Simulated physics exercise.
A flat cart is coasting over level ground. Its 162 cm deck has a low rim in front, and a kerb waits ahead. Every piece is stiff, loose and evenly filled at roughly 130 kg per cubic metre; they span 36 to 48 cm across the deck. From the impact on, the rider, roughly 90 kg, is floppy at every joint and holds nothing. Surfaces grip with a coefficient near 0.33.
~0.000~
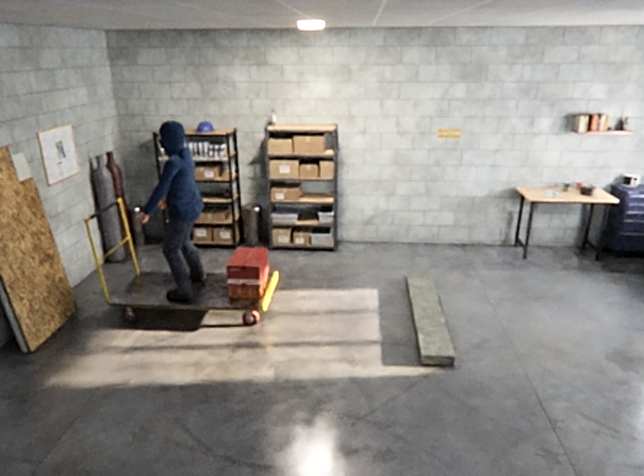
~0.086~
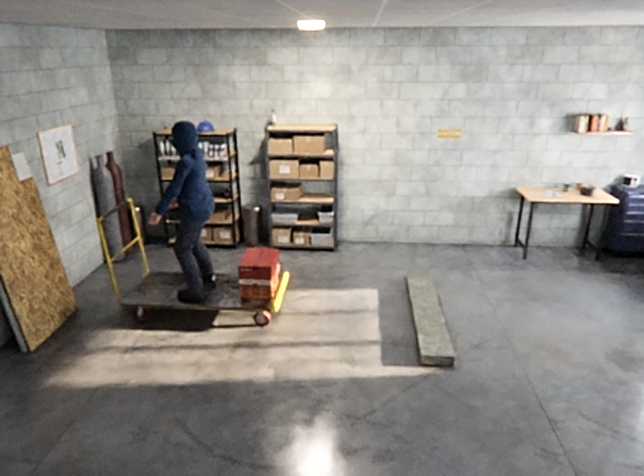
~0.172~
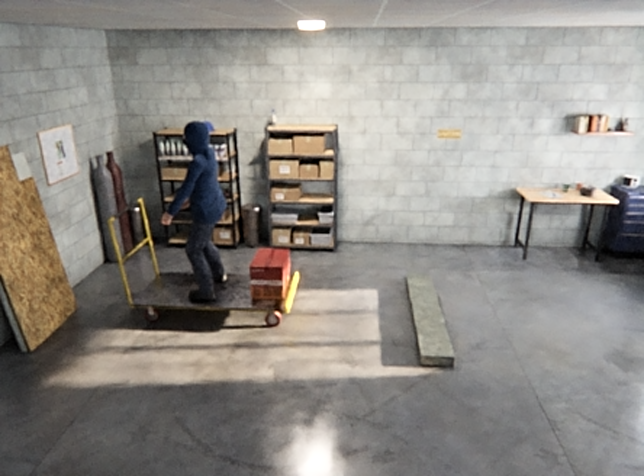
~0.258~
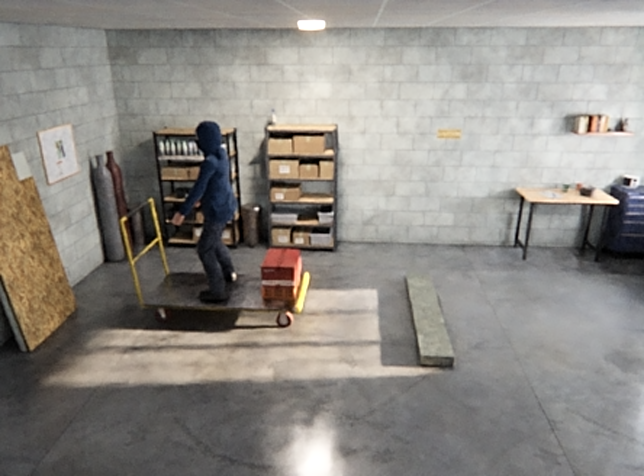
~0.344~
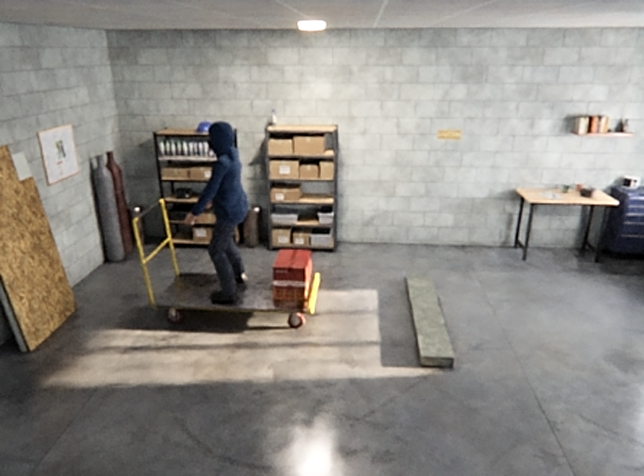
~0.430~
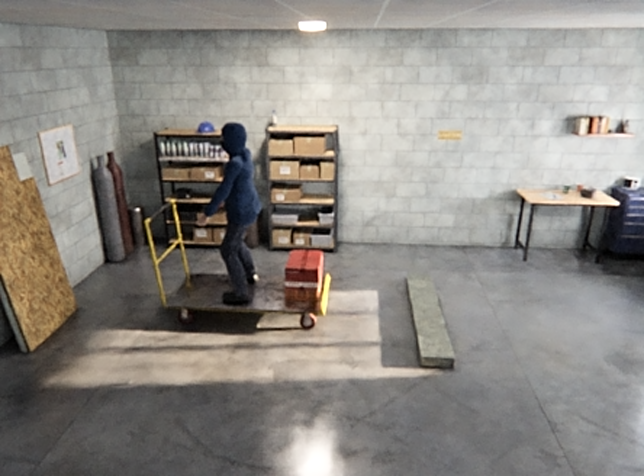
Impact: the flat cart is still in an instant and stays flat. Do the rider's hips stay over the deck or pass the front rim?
At this pace the rider's hips end beyond the front rim.
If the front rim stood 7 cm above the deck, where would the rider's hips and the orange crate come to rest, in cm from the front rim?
In that case hips 20 past, orange 20 behind.
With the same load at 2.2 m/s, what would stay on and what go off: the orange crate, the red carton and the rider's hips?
Then orange on, red off, hips off.
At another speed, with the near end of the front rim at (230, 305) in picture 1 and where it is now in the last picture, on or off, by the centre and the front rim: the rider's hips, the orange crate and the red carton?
In that case hips off, orange on, red off.
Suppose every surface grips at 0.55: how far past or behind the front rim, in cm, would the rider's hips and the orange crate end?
Then hips 10 past, orange 20 behind.
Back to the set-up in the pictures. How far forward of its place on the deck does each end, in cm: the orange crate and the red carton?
About: Orange 5, red 90.
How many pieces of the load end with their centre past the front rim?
1 of them.
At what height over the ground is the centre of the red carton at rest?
About 15 cm.
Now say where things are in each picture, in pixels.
The first frame shows hips (185, 206), red carton (249, 267), rim corner (263, 309); 0 cm covered, 162 to go.
The second frame shows hips (197, 206), red carton (260, 268), rim corner (275, 309); 12 cm covered, 150 to go.
The third frame shows hips (208, 207), red carton (271, 268), rim corner (287, 310); 24 cm covered, 138 to go.
The fourth frame shows hips (219, 207), red carton (282, 268), rim corner (298, 310); 36 cm covered, 126 to go.
The fifth frame shows hips (231, 207), red carton (293, 269), rim corner (310, 311); 49 cm covered, 114 to go.
The sixth frame shows hips (243, 208), red carton (305, 270), rim corner (323, 312); 61 cm covered, 102 to go. Speed about 1.4 m/s.
After 1.15 s the deck stops.
After 1.40 s the rider's hips are 48 cm behind the rim, near (379, 235) in the last picture's view.
After 1.70 s the rider's hips are 19 cm behind the rim, near (406, 273) in the last picture's view.
After 2.15 s the rider's hips are 16 cm past the rim, near (438, 283) in the last picture's view.
When all is still (4.3 s), past the rim, red carton and the rider's hips; behind it, orange crate.
